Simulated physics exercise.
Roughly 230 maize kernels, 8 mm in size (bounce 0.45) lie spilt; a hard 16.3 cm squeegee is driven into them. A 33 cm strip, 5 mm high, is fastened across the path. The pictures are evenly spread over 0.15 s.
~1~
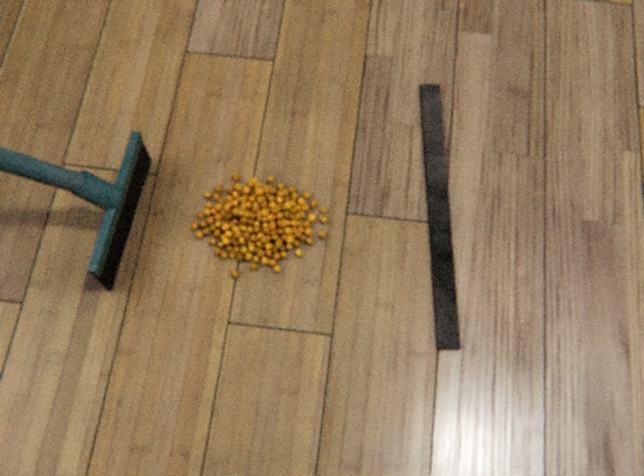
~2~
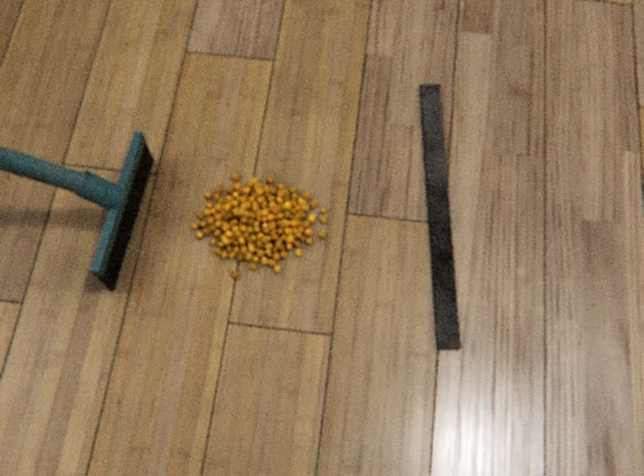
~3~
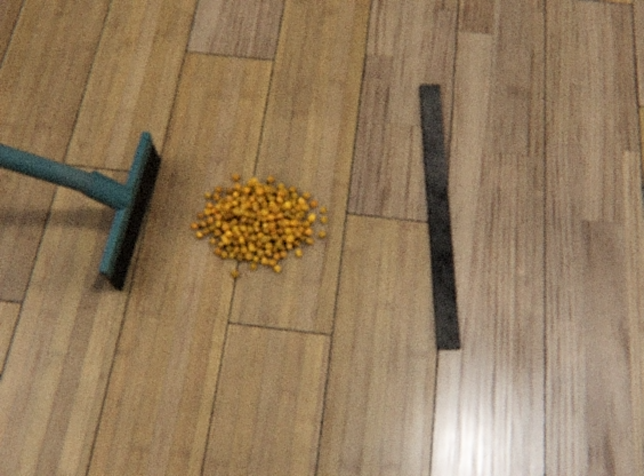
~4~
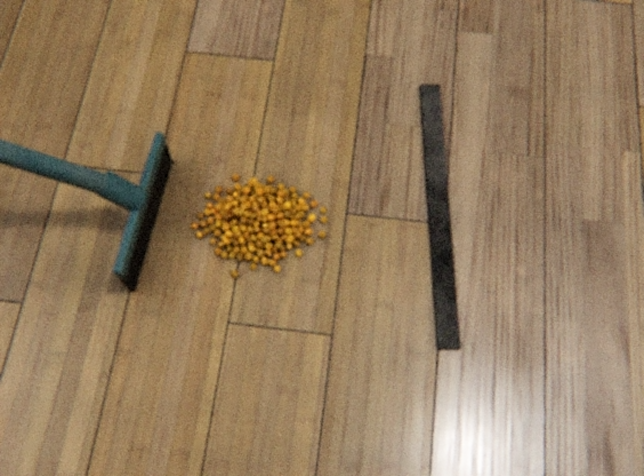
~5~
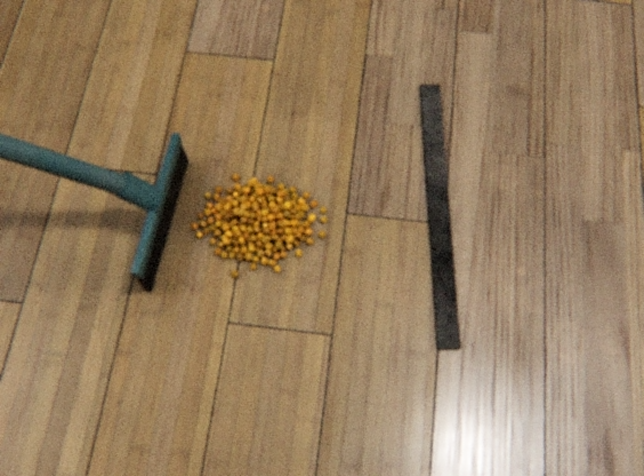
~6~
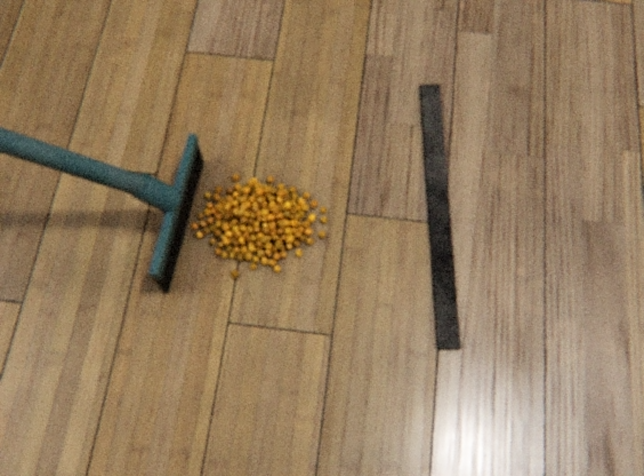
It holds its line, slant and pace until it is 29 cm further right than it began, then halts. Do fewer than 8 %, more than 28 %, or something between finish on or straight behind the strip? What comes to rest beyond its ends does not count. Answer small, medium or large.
On or straight behind the strip: Medium.
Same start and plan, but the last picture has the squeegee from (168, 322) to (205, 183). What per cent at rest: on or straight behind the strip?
Over 0.
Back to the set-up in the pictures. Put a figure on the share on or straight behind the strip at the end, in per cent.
About 15 per cent.
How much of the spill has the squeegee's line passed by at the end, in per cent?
Some 5 per cent.
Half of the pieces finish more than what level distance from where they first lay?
About 18 cm.
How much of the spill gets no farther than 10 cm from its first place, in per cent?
Roughly 5 per cent.
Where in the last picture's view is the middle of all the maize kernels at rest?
At about (415, 241).
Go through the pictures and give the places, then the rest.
Squeegee from (96, 271) to (137, 140); moved 0.0 cm; pieces shifted so far, 0; middle of the spill at (260, 218); strip at (439, 206), in the first frame.
Squeegee from (98, 271) to (140, 140); moved 0.3 cm; pieces shifted so far, 0; middle of the spill at (260, 218), in the second frame.
Squeegee from (106, 272) to (147, 140); moved 1.1 cm; pieces shifted so far, 0; middle of the spill at (260, 218), in the third frame.
Squeegee from (120, 272) to (160, 141); moved 2.5 cm; pieces shifted so far, 0; middle of the spill at (260, 218), in the fourth frame.
Squeegee from (138, 273) to (177, 141); moved 4.3 cm; pieces shifted so far, 0; middle of the spill at (260, 218), in the fifth frame.
Squeegee from (156, 274) to (194, 142); moved 6.2 cm; pieces shifted so far, 0; middle of the spill at (260, 218); strip at (439, 206), in the sixth frame.
Then, 0.22 s after the last picture, squeegee 20 cm from its start, spill 14 cm wide; elsewhere 100 %.
Then, 0.44 s after the last picture, squeegee 29 cm from its start, spill 20 cm wide; on or straight behind the strip 15 %, elsewhere 85 %.
Then, 0.63 s after the last picture, squeegee 29 cm from its start, spill 20 cm wide; on or straight behind the strip 15 %, elsewhere 85 %.
In the end, on or straight behind the strip 15 %, elsewhere 85 %.
